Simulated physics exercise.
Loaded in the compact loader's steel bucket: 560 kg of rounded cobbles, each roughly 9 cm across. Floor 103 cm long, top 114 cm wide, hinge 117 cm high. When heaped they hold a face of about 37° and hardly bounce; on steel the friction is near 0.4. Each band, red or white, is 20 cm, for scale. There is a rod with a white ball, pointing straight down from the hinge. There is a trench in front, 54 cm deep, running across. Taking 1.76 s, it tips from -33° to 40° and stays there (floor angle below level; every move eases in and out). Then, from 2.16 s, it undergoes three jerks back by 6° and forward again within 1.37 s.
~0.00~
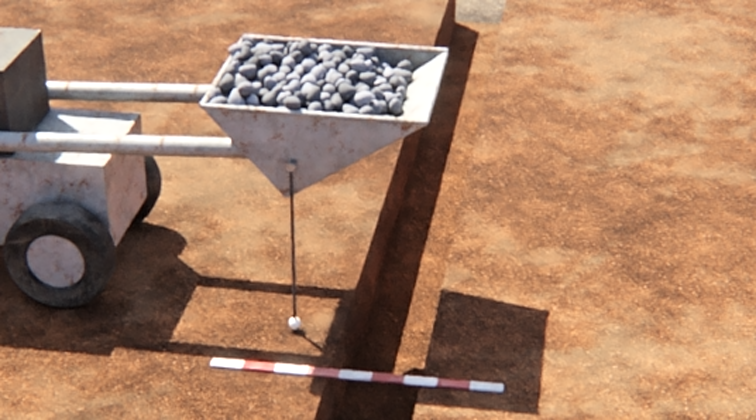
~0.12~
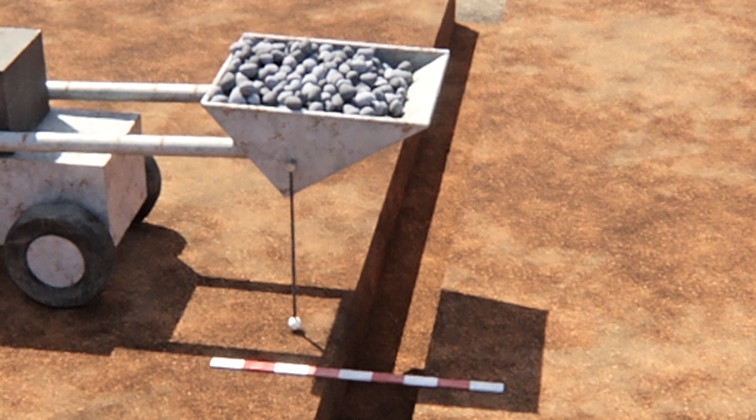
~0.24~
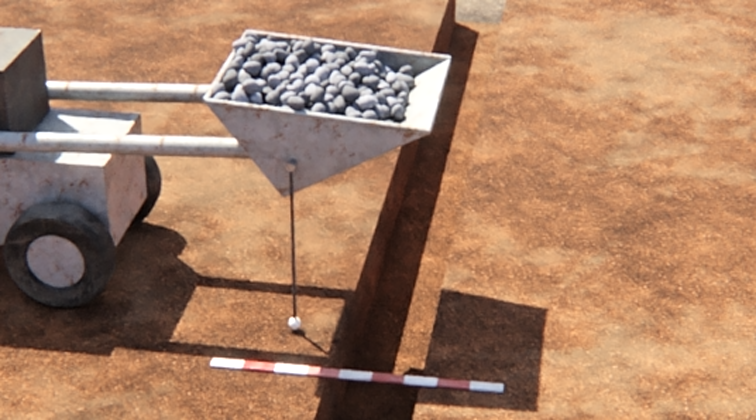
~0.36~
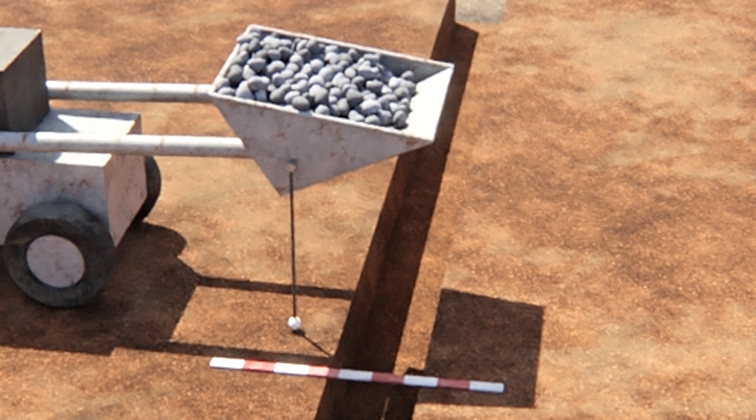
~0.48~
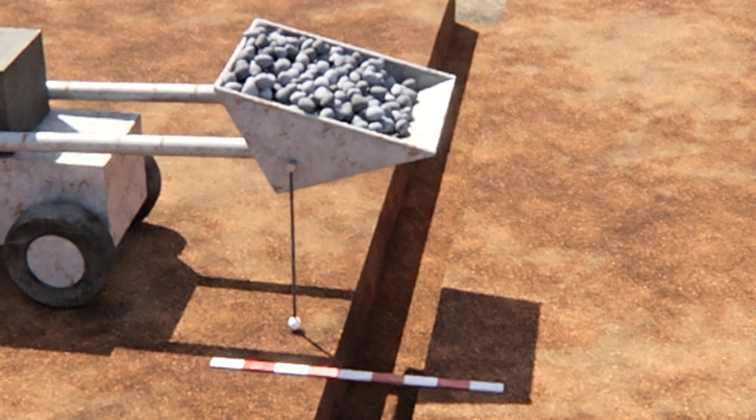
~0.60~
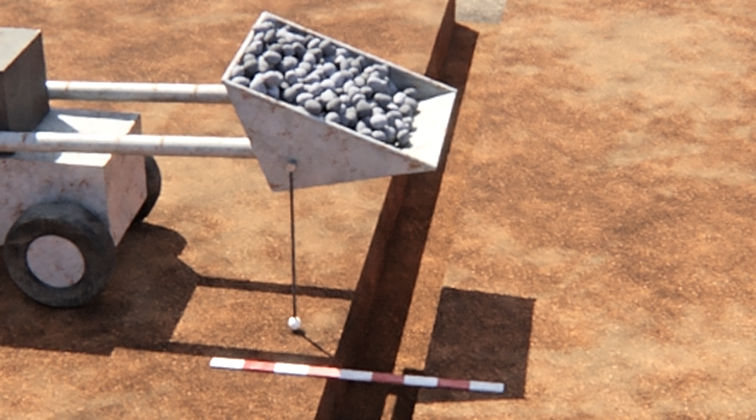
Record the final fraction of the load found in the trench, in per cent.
Final fraction: About 45 %.
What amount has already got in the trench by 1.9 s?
About 35%.
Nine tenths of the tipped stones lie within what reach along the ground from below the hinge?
Around 160 centimetres.
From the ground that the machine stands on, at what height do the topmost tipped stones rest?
Roughly 24 cm above ground level.
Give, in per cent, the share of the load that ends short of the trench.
Close to 0 percent of the load.
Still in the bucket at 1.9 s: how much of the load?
Around 30 per cent, still inside.
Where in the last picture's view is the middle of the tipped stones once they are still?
The resting stones are centred at roughly (461, 285).
After 1.3 s the floor is at 29°; 97 % in the bucket, 3 % in the trench; the foremost stones are at (433, 198).
After 1.9 s the floor is at 40°; 32 % in the bucket, 33 % in the trench, 34 % past the trench; the foremost stones are at (532, 267).
After 4.0 s the floor is at 40°; 0 % in the bucket, 43 % in the trench, 57 % past the trench; the foremost stones are at (699, 301).
After 6.7 s the floor is at 40°; 0 % in the bucket, 43 % in the trench, 57 % past the trench; the foremost stones are at (699, 301).
